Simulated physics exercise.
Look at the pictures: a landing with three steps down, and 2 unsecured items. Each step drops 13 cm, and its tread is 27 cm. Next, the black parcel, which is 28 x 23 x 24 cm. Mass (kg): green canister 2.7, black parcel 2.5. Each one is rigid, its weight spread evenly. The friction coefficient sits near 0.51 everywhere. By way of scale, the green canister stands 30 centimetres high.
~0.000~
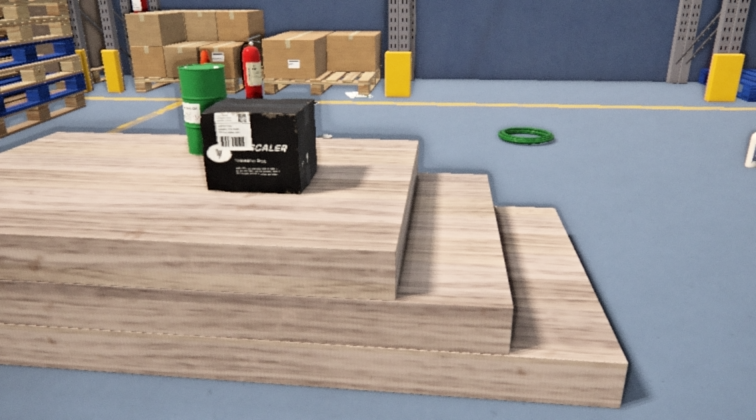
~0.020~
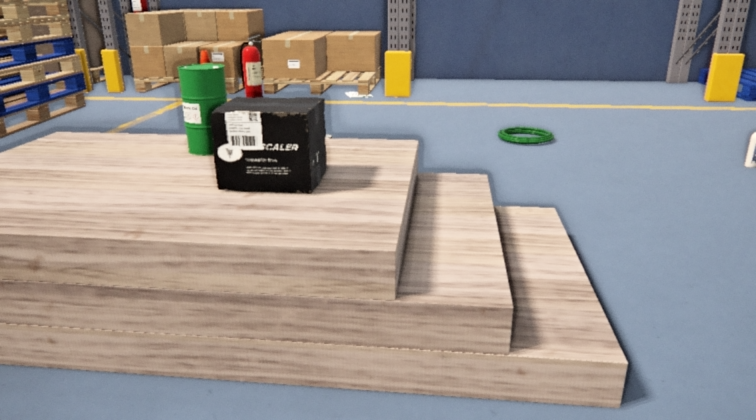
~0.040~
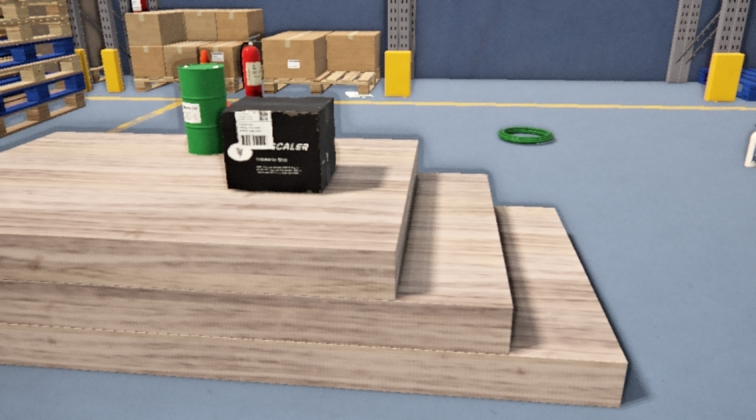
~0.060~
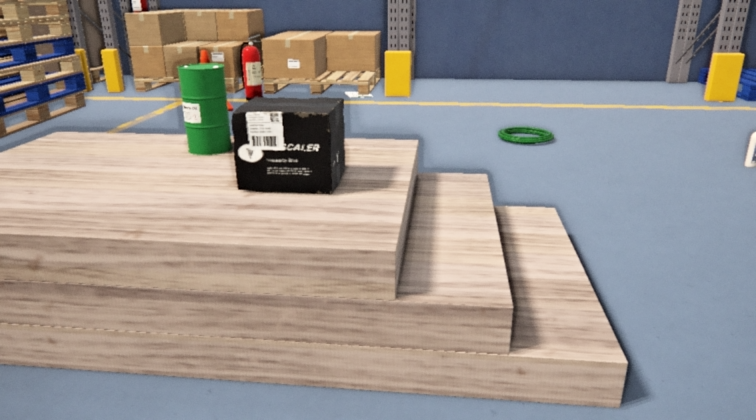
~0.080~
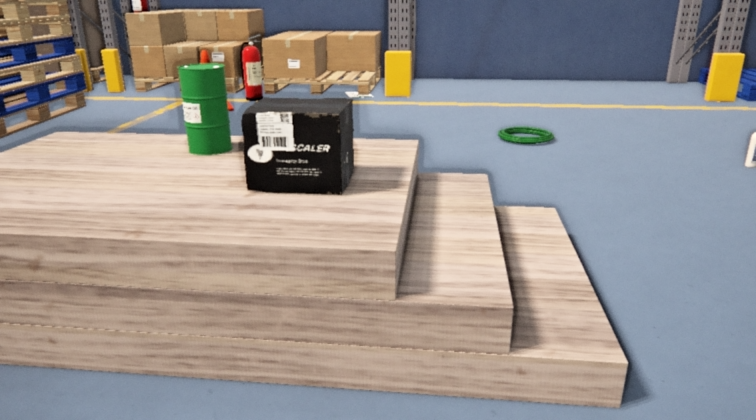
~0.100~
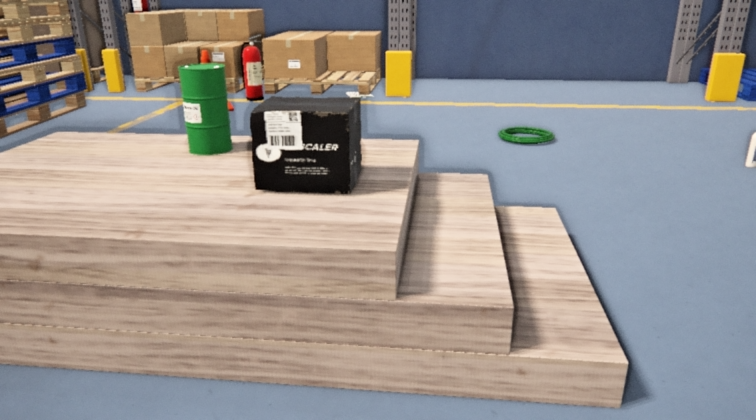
We see a black parcel and a green canister on a pale wooden landing with steps down to the right, in a warehouse; the parcel slides a short way right toward the first step while the canister stays still.
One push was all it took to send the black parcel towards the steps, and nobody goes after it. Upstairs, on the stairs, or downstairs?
Ends up high.
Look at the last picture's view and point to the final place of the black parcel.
About (359, 146).
After 0.36 s, 15 cm to the first step; black parcel near (359, 146).
After 0.62 s, black parcel resting near (359, 146).
In the end (0.9 s), 15 cm to the first step; green canister under 12 cm from the start. At the end, from the last picture's camera, black parcel near (359, 146).
